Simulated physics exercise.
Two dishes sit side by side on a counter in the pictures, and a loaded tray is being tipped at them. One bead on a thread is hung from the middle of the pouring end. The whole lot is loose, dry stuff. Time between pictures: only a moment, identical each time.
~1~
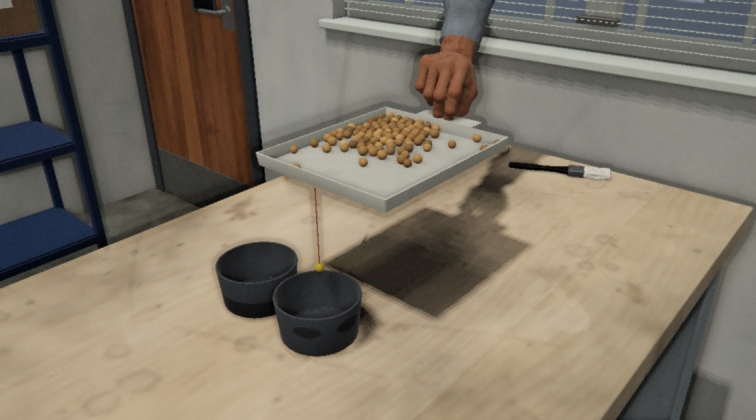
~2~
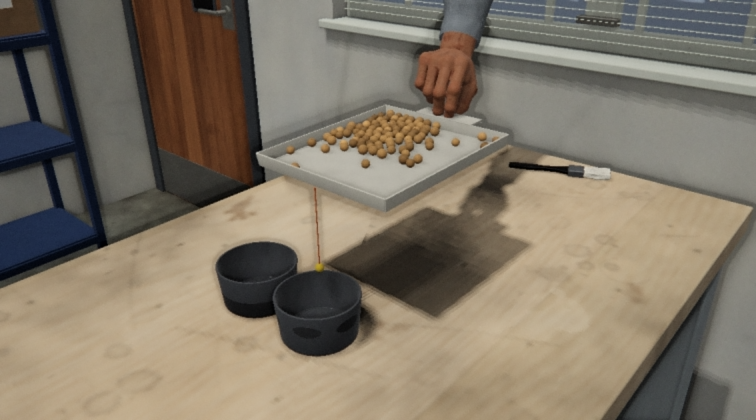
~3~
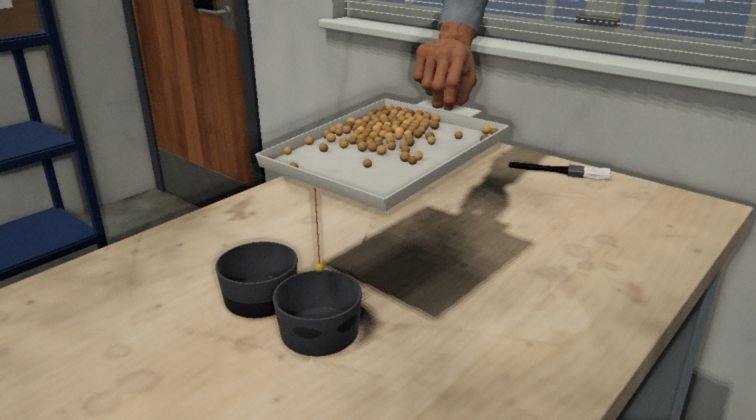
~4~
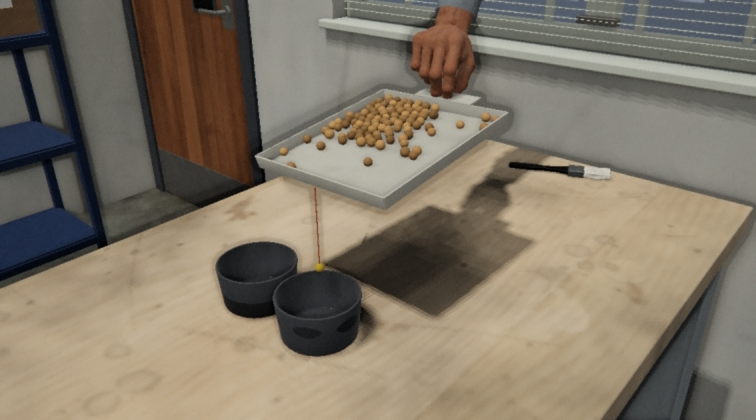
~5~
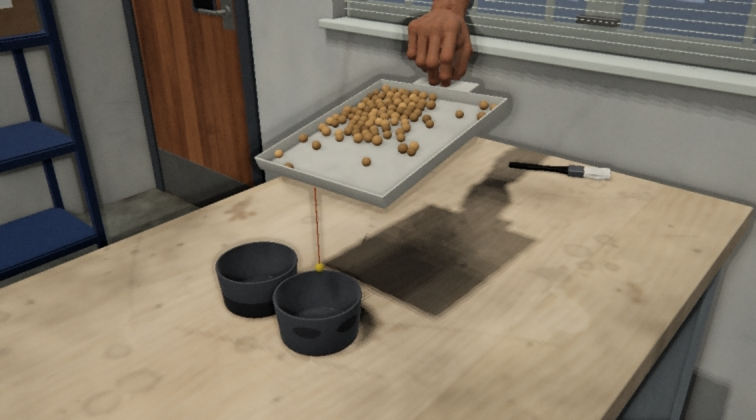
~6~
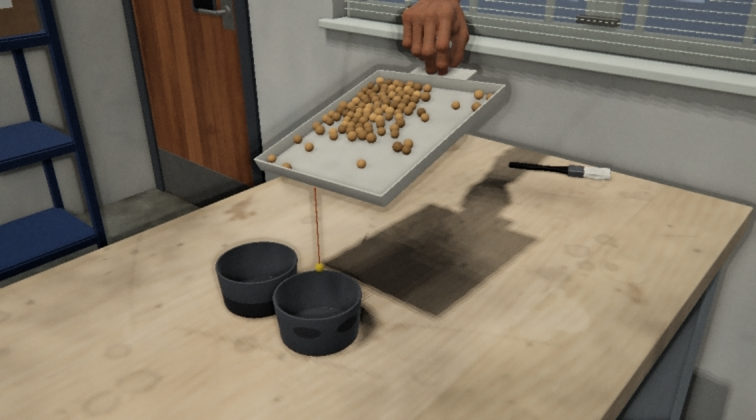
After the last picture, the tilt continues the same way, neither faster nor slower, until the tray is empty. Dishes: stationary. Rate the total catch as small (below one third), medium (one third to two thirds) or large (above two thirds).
Large.
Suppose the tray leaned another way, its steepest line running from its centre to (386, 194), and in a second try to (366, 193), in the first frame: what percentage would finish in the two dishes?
I'd expect around 0 in a hundred first and around 10 in a hundred second.
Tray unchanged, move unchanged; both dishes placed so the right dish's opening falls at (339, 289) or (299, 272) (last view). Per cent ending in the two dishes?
Close to 50 in a hundred first, close to 60 in a hundred second.
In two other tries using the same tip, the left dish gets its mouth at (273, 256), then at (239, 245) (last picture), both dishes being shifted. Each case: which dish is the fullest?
Taking them in turn, it's the one to the left and then the one to the right.
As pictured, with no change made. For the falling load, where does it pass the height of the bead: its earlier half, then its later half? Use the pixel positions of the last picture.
(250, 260) first, (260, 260) later.
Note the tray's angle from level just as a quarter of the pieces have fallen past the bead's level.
Around 85°, give or take.
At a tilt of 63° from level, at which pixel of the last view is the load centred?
Centre estimate: (289, 155).
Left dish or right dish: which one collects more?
The fuller one is the leftmost dish.
Soon, tray tipped steeply; most on the tray; a stray few in the right dish; a small part in the left dish; a small part in the air.
A while on, tray tipped past a quarter turn; a small part on the tray; a stray few in the right dish; about half in the left dish; a small part outside both; about a quarter in the air.
Towards the end, tray tipped past a quarter turn; a small part in the right dish; most in the left dish; a small part outside both.
Finally, tray tipped past a quarter turn; a small part in the right dish; most in the left dish; a small part outside both.
